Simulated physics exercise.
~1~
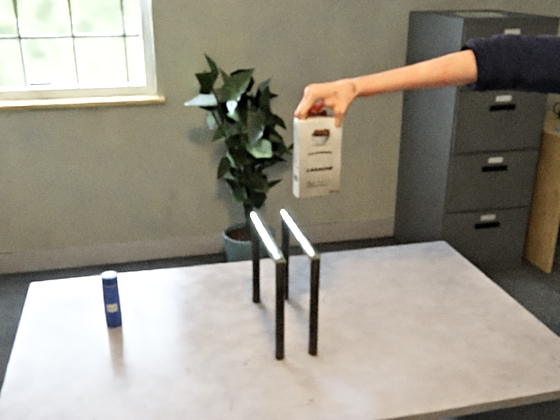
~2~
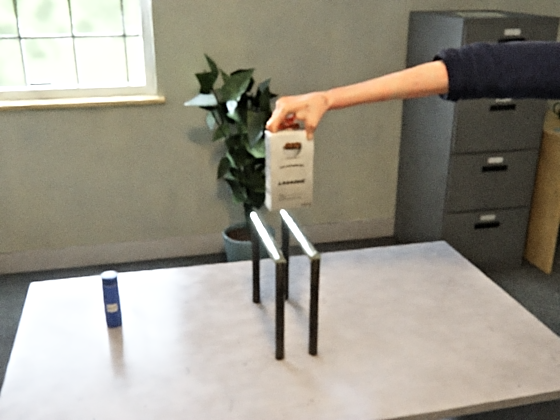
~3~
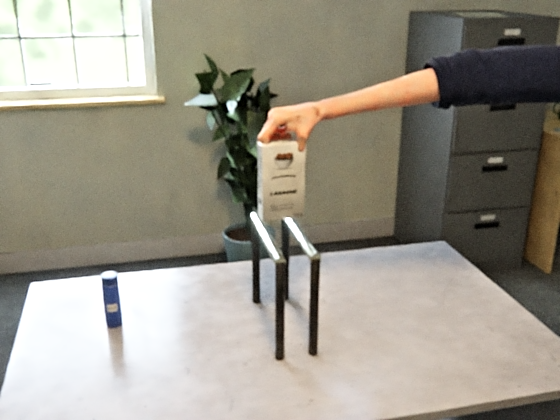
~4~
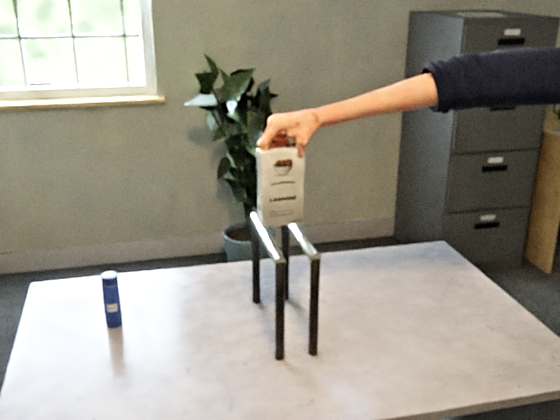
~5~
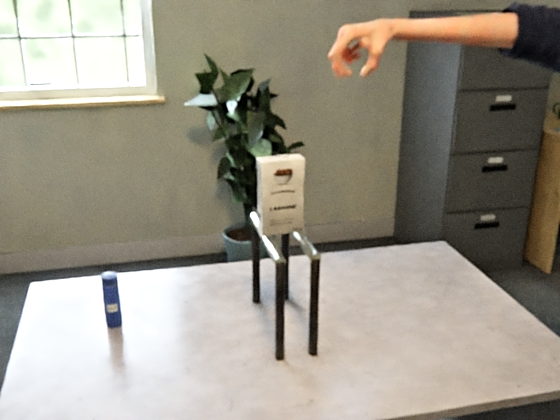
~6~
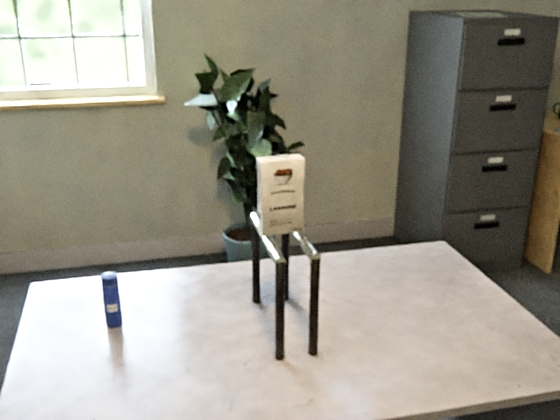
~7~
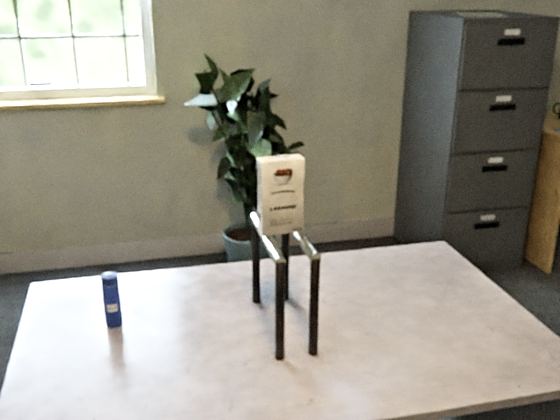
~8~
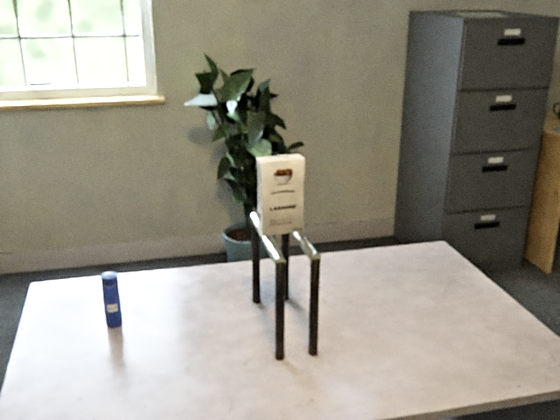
Hand lowering a white packet upright onto a pair of dark supports, letting go and withdrawing, the packet staying upright on top.
